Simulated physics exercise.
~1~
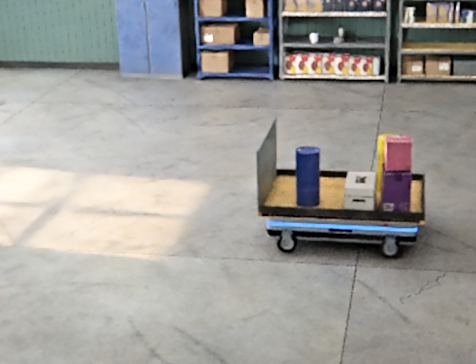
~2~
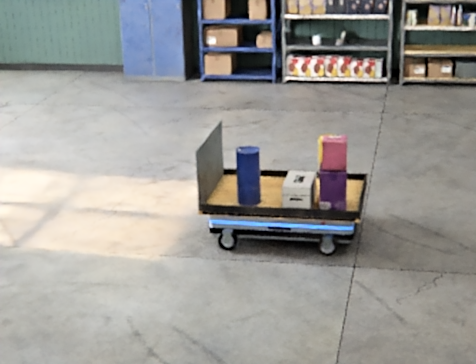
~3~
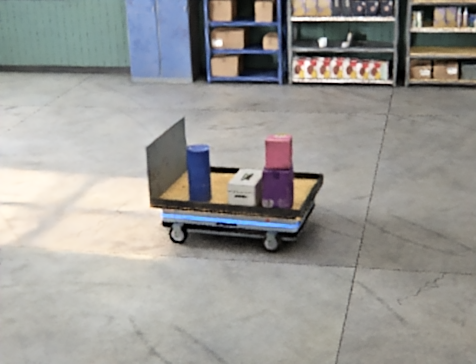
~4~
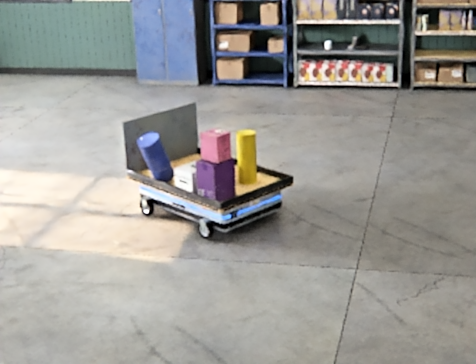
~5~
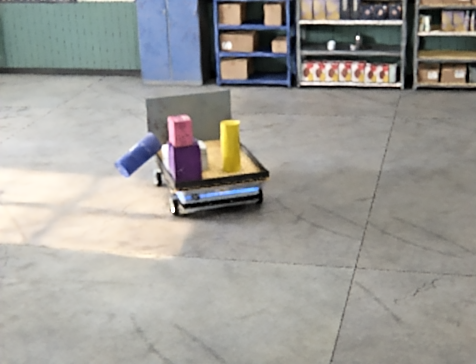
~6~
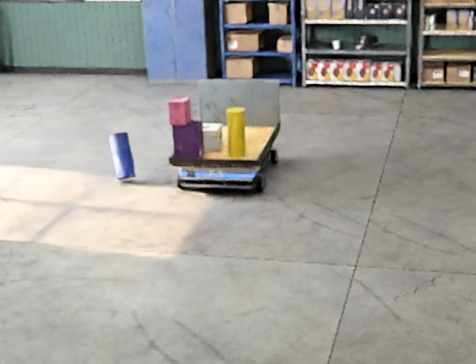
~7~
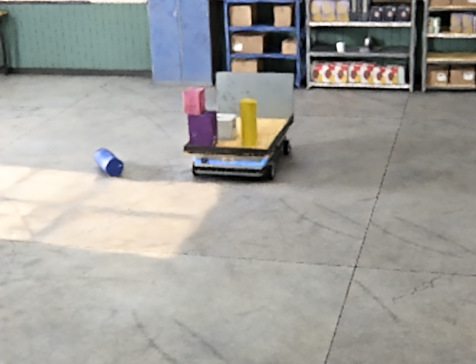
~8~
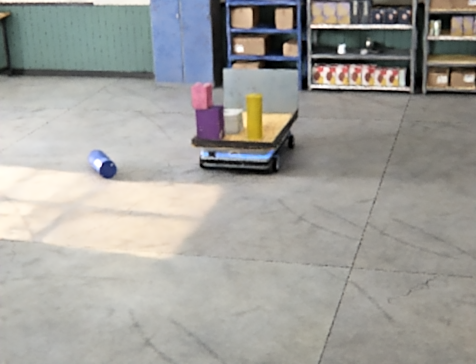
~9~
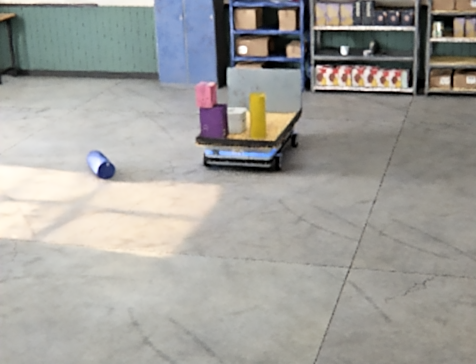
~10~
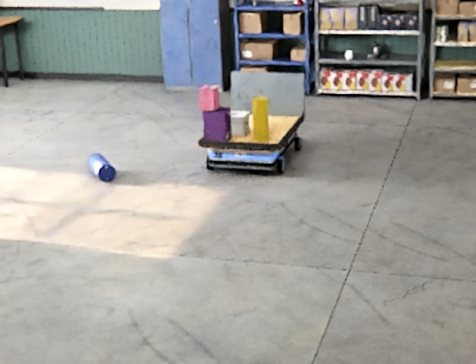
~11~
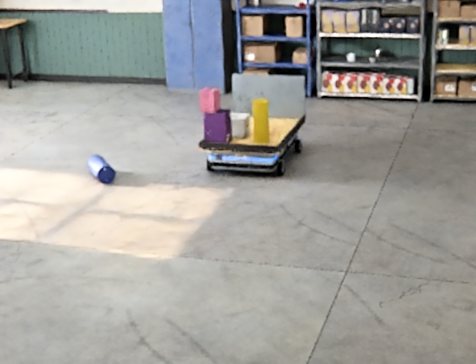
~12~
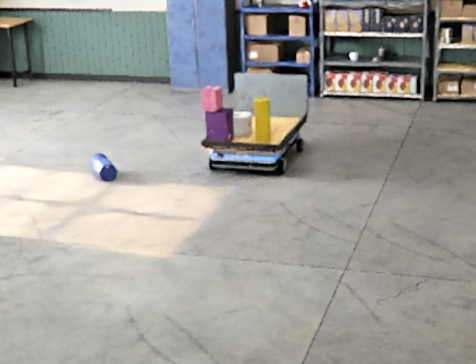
A low blue-edged cart with a gray upright board at one end rolls leftward across a concrete workshop floor, seen from slightly above, with shelves and a blue cabinet behind. On its deck stand a blue canister, a white toolbox, a yellow canister and a pink box stacked on a purple one. As the cart swings around to head toward the shelves, the blue canister leans, tips over the left side and tumbles onto the floor. The cart rolls a little farther away and stops. The canister lies on its side to the left, while the other items remain upright aboard.
